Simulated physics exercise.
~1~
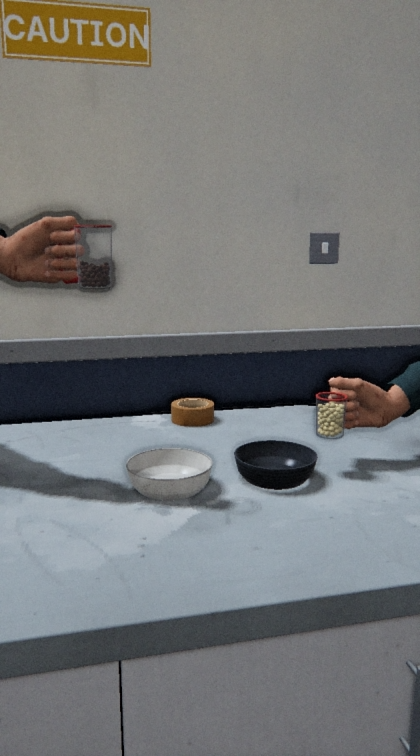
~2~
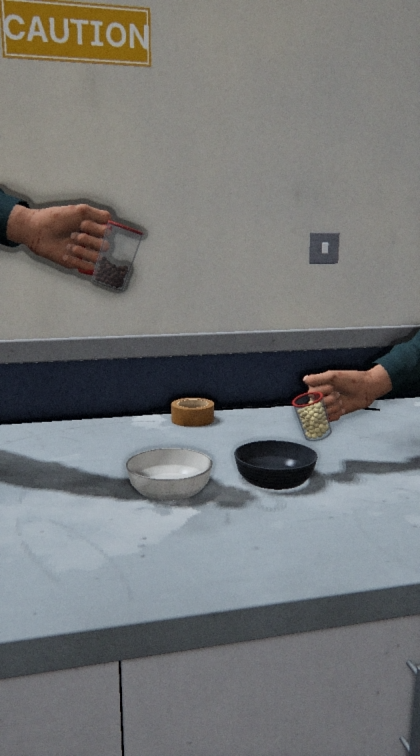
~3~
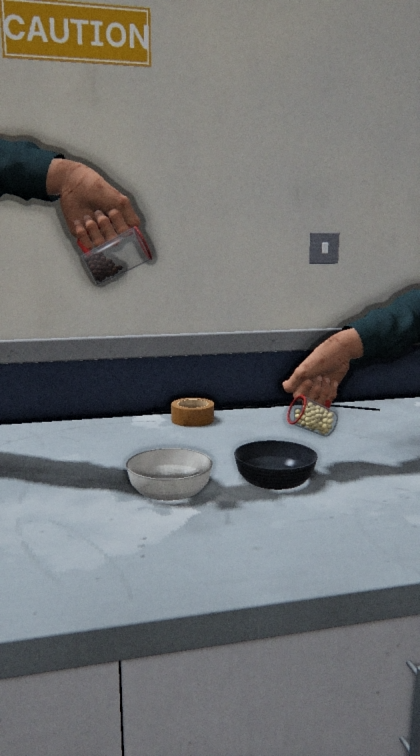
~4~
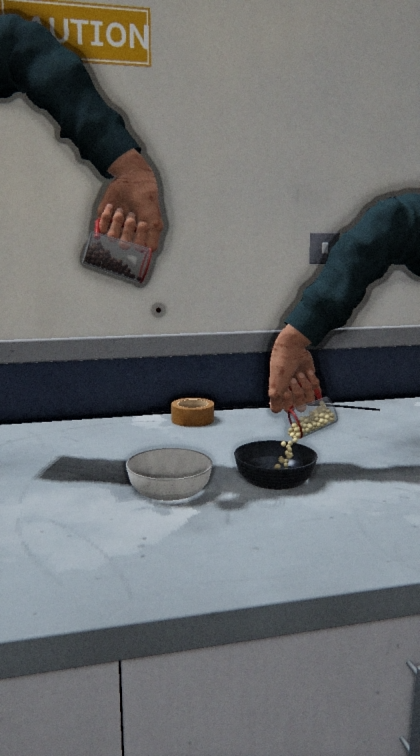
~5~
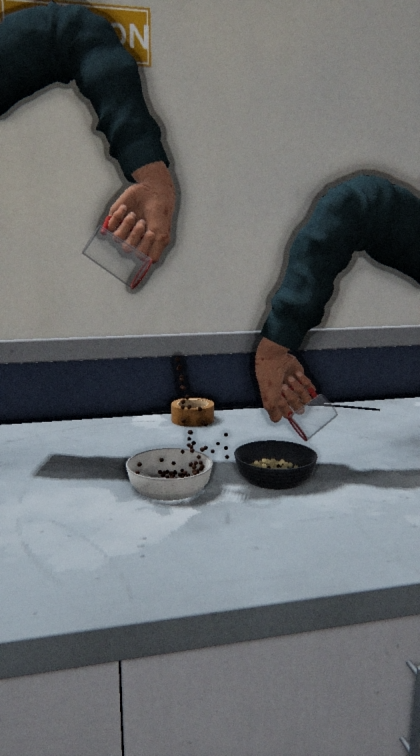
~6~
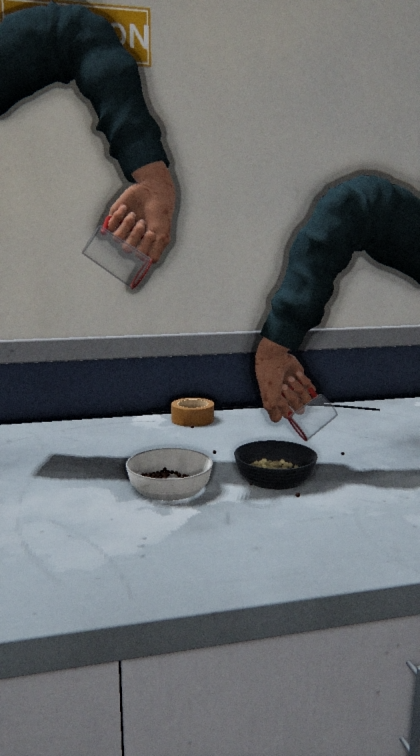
Two hands tipping cups over bowls, pale beads filling the black one, dark beads landing in the white one with a few scattering.
